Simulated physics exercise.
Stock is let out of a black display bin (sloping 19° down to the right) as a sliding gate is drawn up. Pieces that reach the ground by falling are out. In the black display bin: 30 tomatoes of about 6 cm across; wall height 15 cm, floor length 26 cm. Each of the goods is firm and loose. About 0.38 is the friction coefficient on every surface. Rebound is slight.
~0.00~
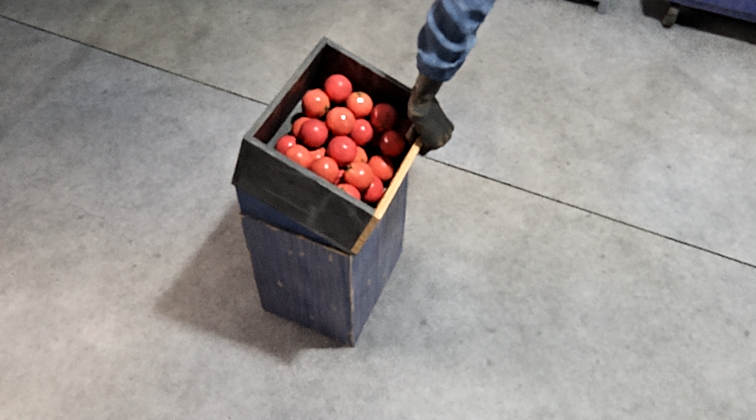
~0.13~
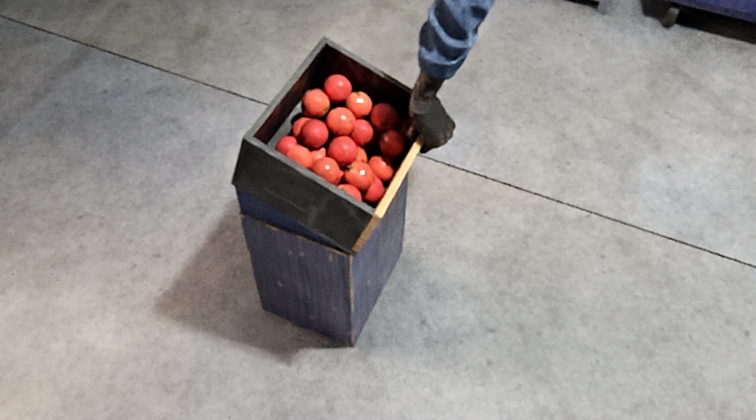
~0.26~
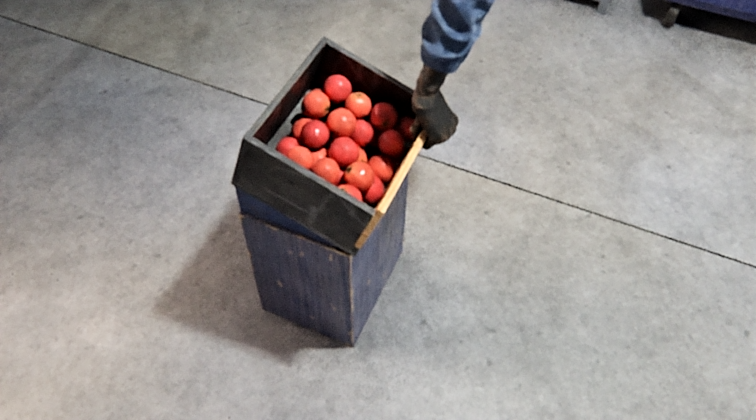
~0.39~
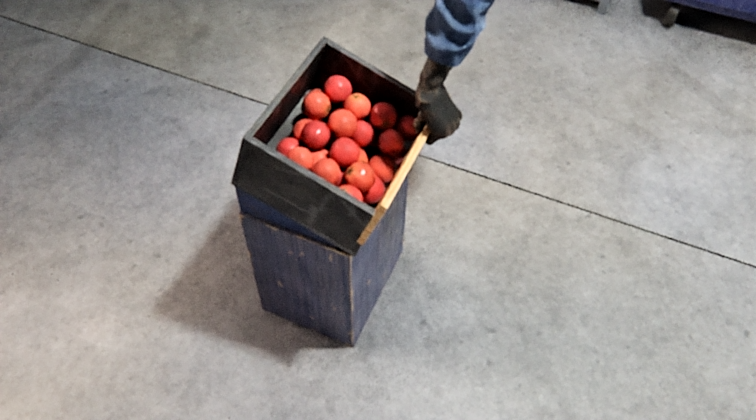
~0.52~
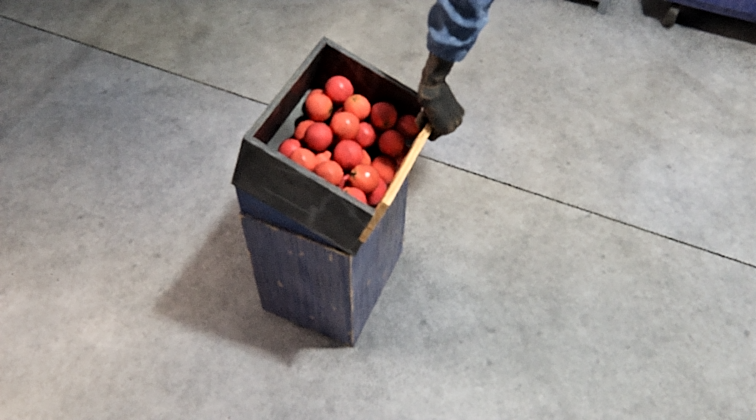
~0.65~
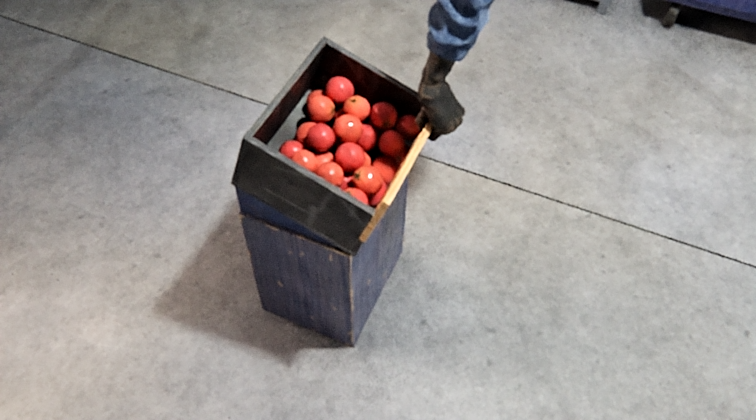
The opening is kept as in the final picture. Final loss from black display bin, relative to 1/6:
The spill stays short of one sixth.
After 1.06 s, the black display bin has all 30.
After 1.56 s, the black display bin has all 30.
After 2.27 s, the black display bin has all 30.
When it is over (at 3.18 s), the black display bin has all 30. Asked share, 0 of 30, 0 per cent.
